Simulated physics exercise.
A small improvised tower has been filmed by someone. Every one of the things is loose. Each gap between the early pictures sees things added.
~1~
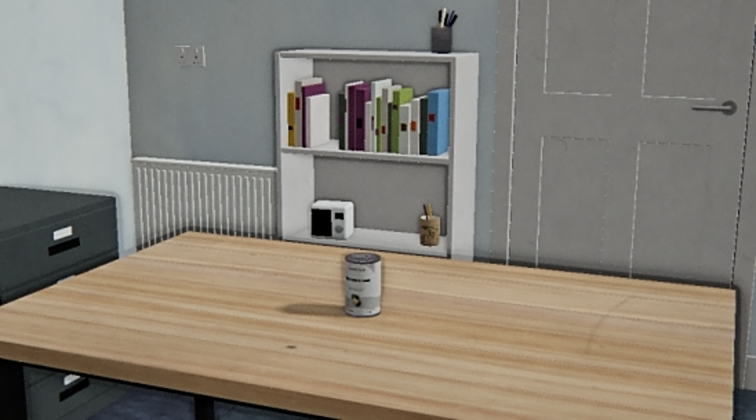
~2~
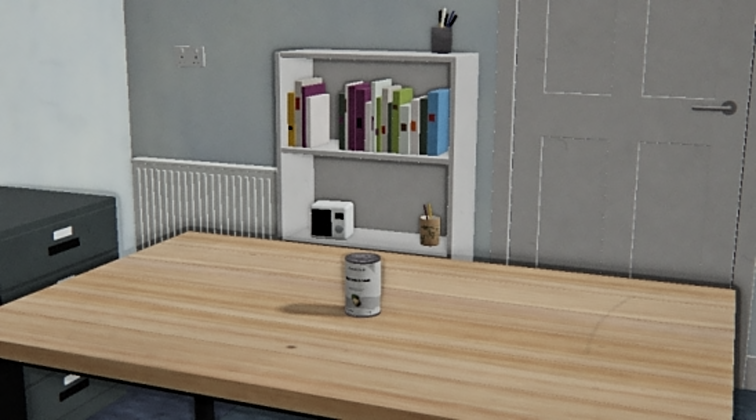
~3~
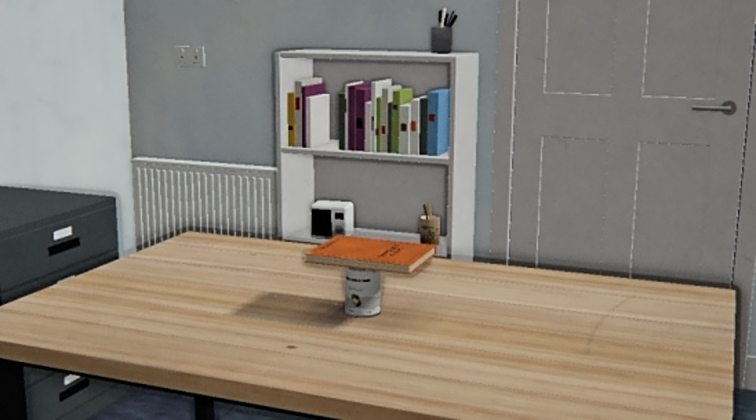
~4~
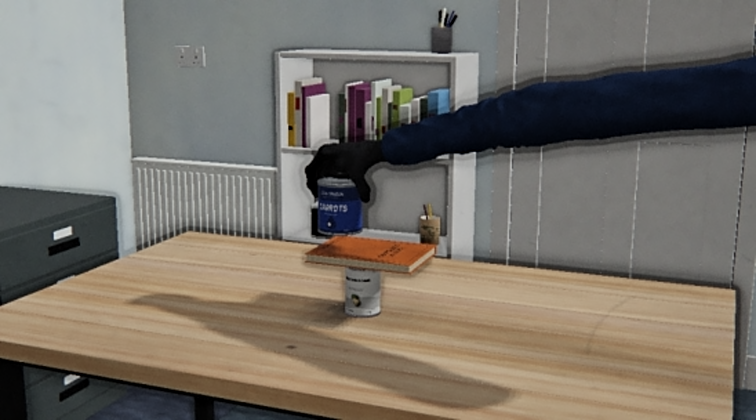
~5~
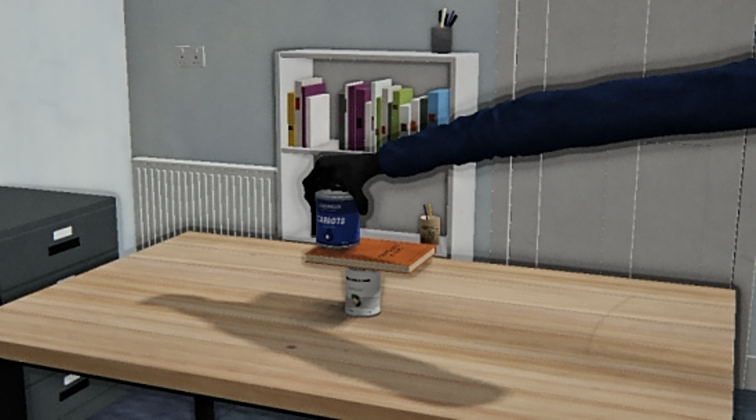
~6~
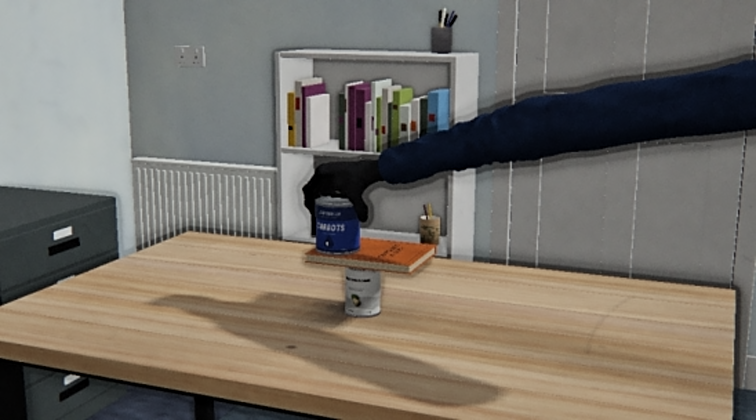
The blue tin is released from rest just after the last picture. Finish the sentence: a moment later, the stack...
It stays put.
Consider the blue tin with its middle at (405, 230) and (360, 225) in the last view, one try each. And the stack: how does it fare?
Well, the first time it goes over, and the second time it stays put.
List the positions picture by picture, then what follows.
The last thing is not in view yet; white tin (363, 285), in the first picture.
The last thing is not in view yet; white tin (363, 285), in the second picture.
The last thing is not in view yet; white tin (363, 285), in the third picture.
Coming down; blue tin (340, 206); white tin (363, 285), in the fourth picture.
Coming down; blue tin (338, 218); white tin (363, 285), in the fifth picture.
Set down, still held; blue tin (338, 225); white tin (363, 285), in the sixth picture.
Then, 0.50 s after the last picture, nothing has stirred.
Then, 1.30 s after the last picture, blue tin resting near (338, 226).
Then, 2.10 s after the last picture, blue tin resting near (337, 226).
At rest, all 3 in place. Seen from the same camera at the end, blue tin near (337, 226). The stack keeps its balance.
